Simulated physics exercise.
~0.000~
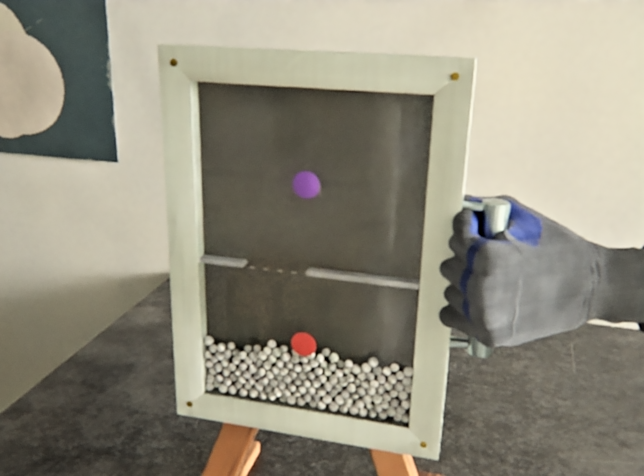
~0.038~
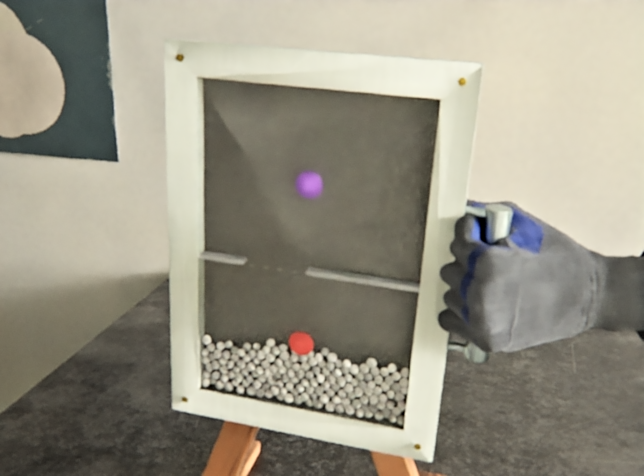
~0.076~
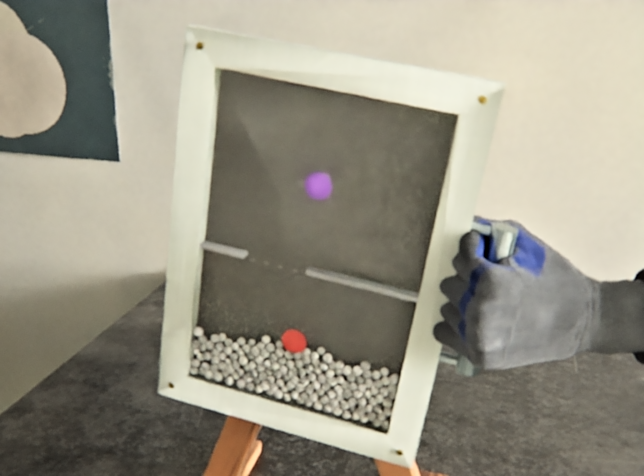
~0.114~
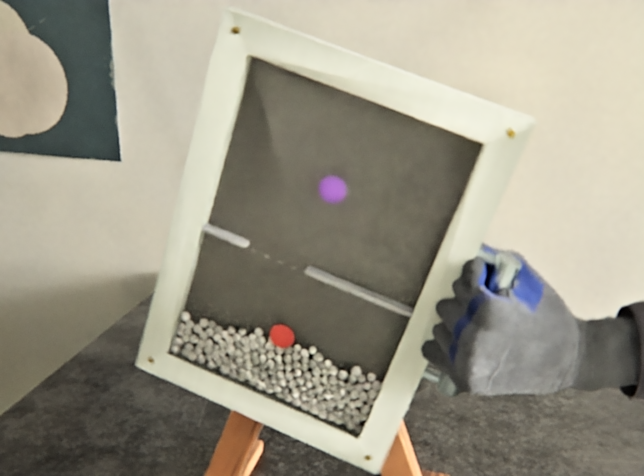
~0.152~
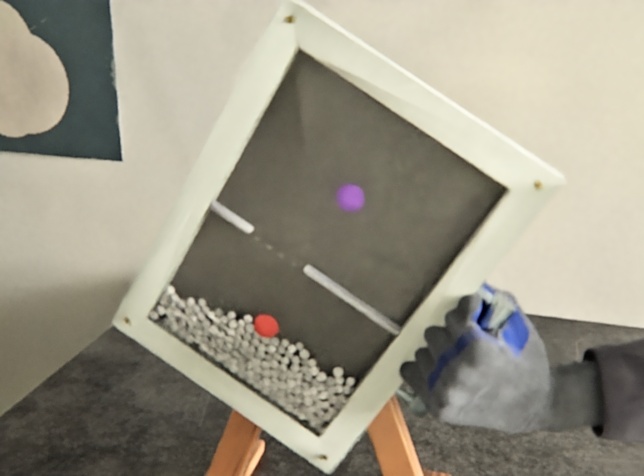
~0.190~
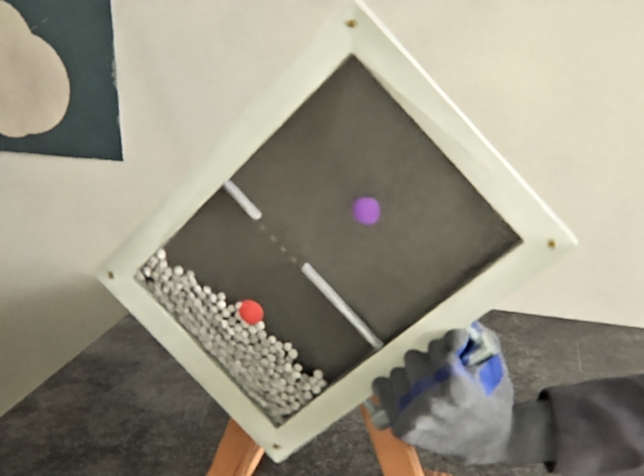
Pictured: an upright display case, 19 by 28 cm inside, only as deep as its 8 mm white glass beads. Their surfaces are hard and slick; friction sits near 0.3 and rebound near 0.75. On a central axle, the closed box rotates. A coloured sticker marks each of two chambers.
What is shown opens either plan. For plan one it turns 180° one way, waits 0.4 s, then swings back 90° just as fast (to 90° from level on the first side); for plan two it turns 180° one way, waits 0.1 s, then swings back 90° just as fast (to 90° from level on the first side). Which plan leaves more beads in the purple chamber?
Selected: The opening option.
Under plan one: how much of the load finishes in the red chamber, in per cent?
I'd estimate close to 30 per cent.
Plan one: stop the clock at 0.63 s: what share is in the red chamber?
Share: Near 80 per cent.
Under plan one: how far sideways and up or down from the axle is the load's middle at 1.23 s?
Offset: Approx. 4 cm right, 6 cm below.
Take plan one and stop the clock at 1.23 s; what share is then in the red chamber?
30 %.
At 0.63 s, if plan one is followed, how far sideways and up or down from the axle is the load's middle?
Roughly 2 centimetres to the left and 3 centimetres above.
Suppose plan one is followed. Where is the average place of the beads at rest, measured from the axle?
Right: About 3 cm; below: About 7 cm.
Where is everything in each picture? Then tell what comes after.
The first picture shows level; about 160 beads; beads' middle (305, 379); highest (272, 344); red (304, 344), purple (306, 185).
The second picture shows turned 2° clockwise; beads' middle (303, 378); highest (271, 343).
The third picture shows turned 8° clockwise; beads' middle (294, 376); highest (266, 340); wall ends (200, 244) to (244, 255), (310, 271) to (421, 299).
The fourth picture shows turned 17° clockwise; beads' middle (279, 370); highest (186, 317).
The fifth picture shows turned 30° clockwise; beads' middle (257, 358); highest (170, 290).
The sixth picture shows turned 44° clockwise; beads' middle (234, 341); highest (161, 255); red (251, 312), purple (366, 211).
Plan one. At 0.63 s, it stands 180° clockwise; the beads' middle is 2 cm left of and 3 cm above the centre; red 80 %, purple 20 %.
After 1.23 s, it stands 133° clockwise; the beads' middle is 4 cm right of and 6 cm below the centre; red 30 %, purple 70 %.
After 1.42 s, it stands 90° clockwise; the beads' middle is 6 cm right of and 4 cm below the centre; red 30 %, purple 70 %.
Settled by 2.2 s, it stands 90° clockwise; red 30 %, purple 70 %.
Plan two would end with red 40 %, purple 60 %.
